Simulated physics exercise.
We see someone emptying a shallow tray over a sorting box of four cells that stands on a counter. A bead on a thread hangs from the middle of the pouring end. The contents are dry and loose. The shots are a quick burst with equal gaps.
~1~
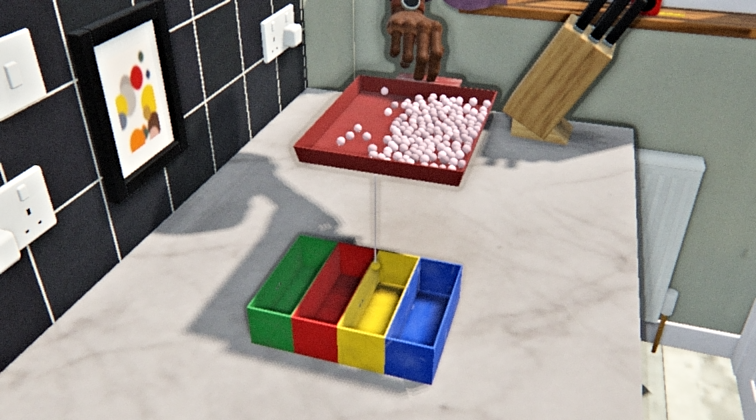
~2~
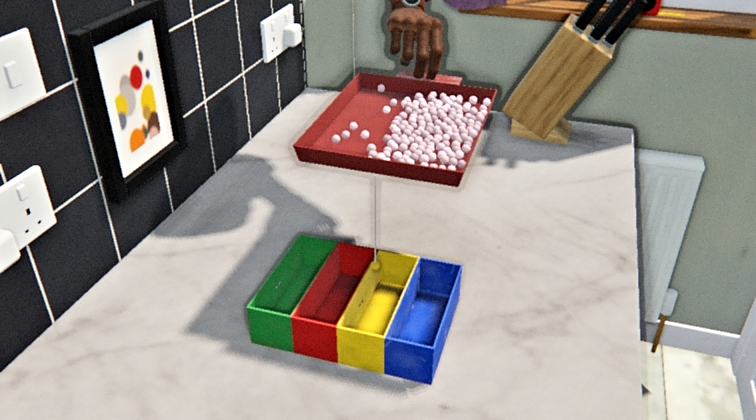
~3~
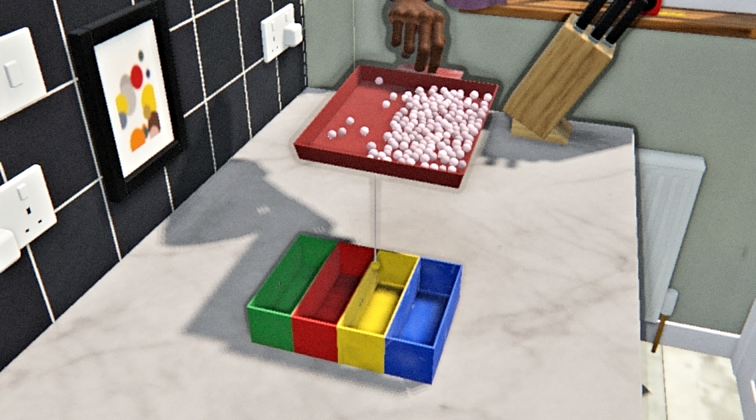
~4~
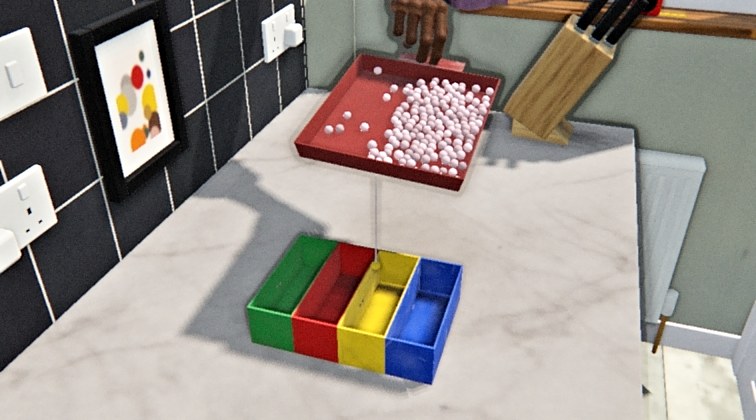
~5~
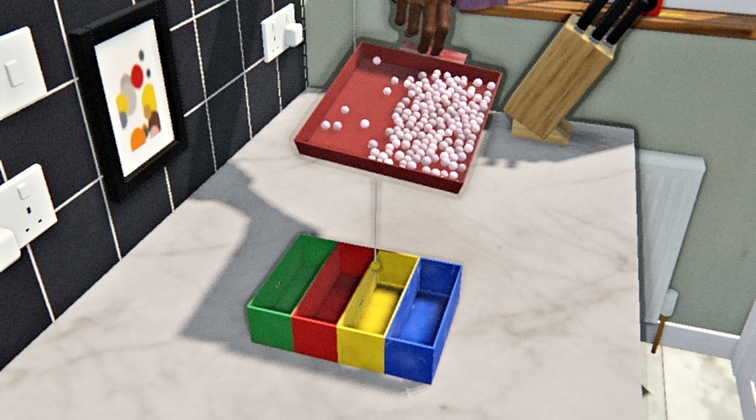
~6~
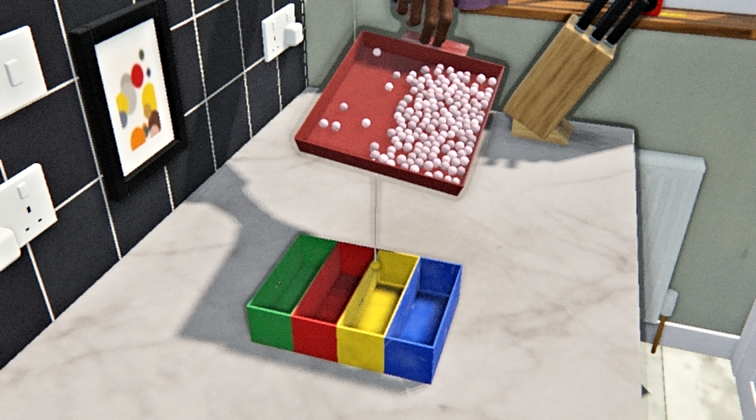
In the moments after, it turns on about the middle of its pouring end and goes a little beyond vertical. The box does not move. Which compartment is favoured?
Fullest: The blue cell.
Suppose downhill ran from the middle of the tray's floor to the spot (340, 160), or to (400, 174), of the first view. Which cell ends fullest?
In turn: The green one; the blue cell.
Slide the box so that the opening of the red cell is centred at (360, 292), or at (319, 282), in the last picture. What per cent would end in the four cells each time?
The first gives 90 %, the second 10 %.
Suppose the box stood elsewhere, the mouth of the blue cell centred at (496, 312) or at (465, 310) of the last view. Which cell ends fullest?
At the first place that yellow cell, at the second the blue cell.
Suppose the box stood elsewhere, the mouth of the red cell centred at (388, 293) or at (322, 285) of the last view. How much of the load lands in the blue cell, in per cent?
Roughly 30 per cent, and 20 per cent.
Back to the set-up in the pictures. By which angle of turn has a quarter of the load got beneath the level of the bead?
Near 80 degrees.
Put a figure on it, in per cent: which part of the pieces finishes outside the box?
About 50 per cent.
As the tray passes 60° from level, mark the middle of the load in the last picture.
Roughly at (441, 159).
Just after the last frame, tray tipped steeply; almost all on the tray; just a few falling or outside the box.
A moment on, tray tipped right over; about a tenth on the tray; roughly a third in the blue cell; just a few in the yellow cell; roughly half falling or outside the box.
Further on, tray tipped past a quarter turn; roughly half in the blue cell; just a few in the yellow cell; just a few in the green cell; roughly half falling or outside the box.
When it is over, tray tipped past a quarter turn; roughly half in the blue cell; just a few in the yellow cell; just a few in the green cell; not one in the red cell; roughly half outside the box.
